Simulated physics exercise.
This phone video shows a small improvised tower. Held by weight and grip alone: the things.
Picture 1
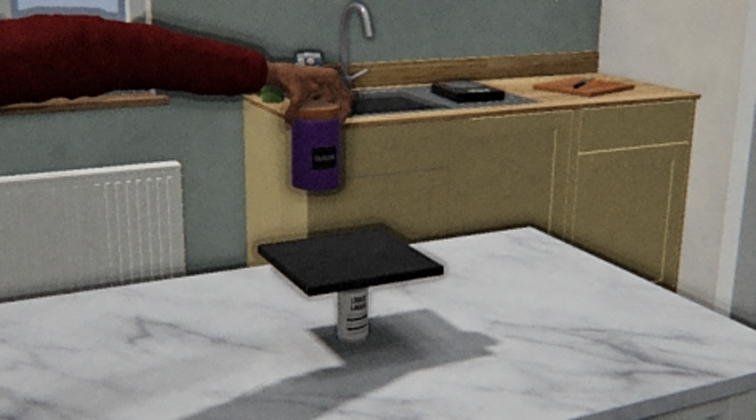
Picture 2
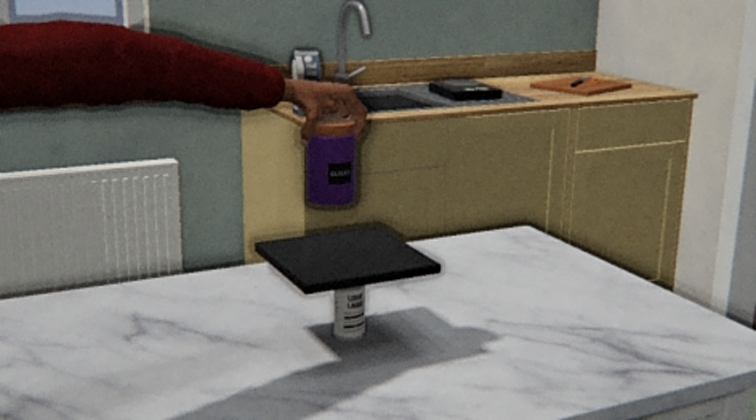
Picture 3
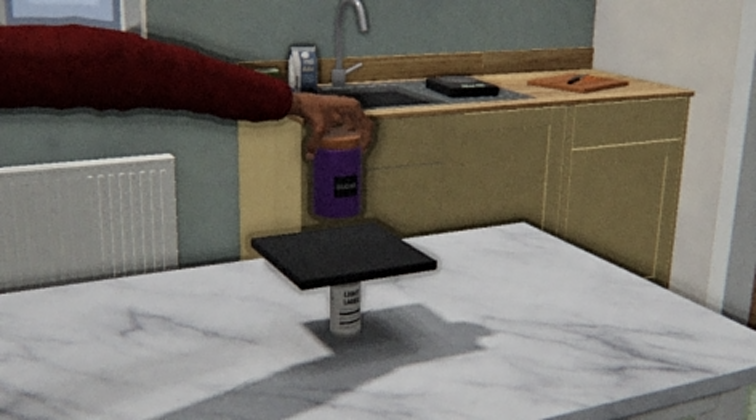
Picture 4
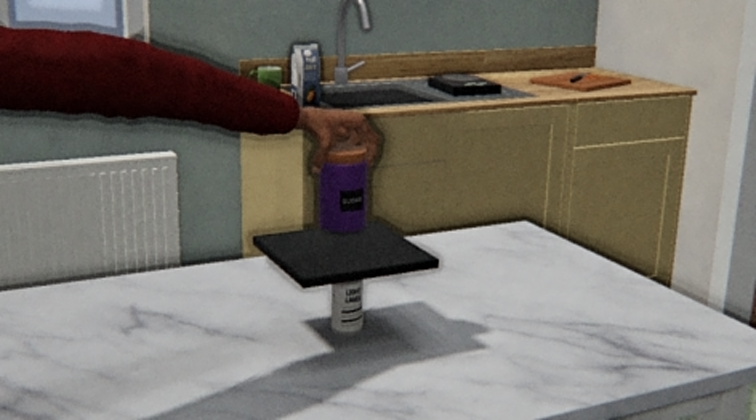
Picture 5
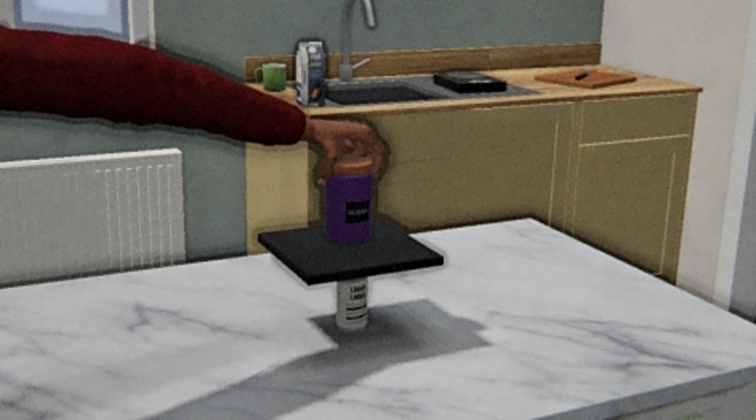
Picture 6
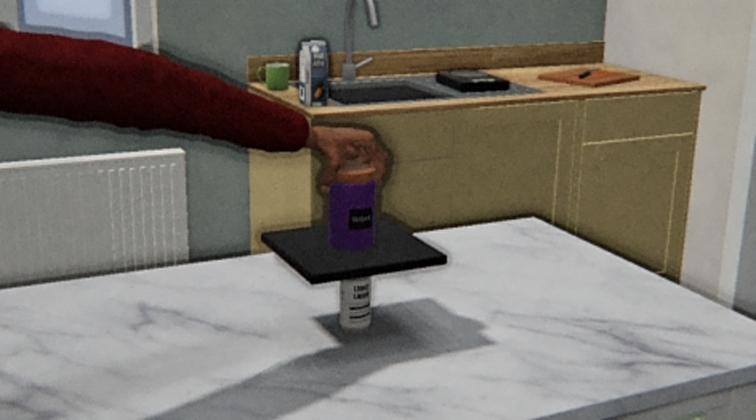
A hand in a red sleeve lowering a purple jar onto a black square lid balanced on a small white container.
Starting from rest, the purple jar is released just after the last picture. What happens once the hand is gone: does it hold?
The stack will stay as built.
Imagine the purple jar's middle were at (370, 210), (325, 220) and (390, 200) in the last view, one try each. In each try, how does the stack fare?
Try one: Stable; try two: Collapse; try three: Collapse.
Then, 0.30 s on from there, no change.
Then, 0.70 s on from there, purple jar resting near (352, 206).
In the end, all 3 unmoved. At the end, from the last picture's camera, purple jar near (352, 206). The stack stays up.
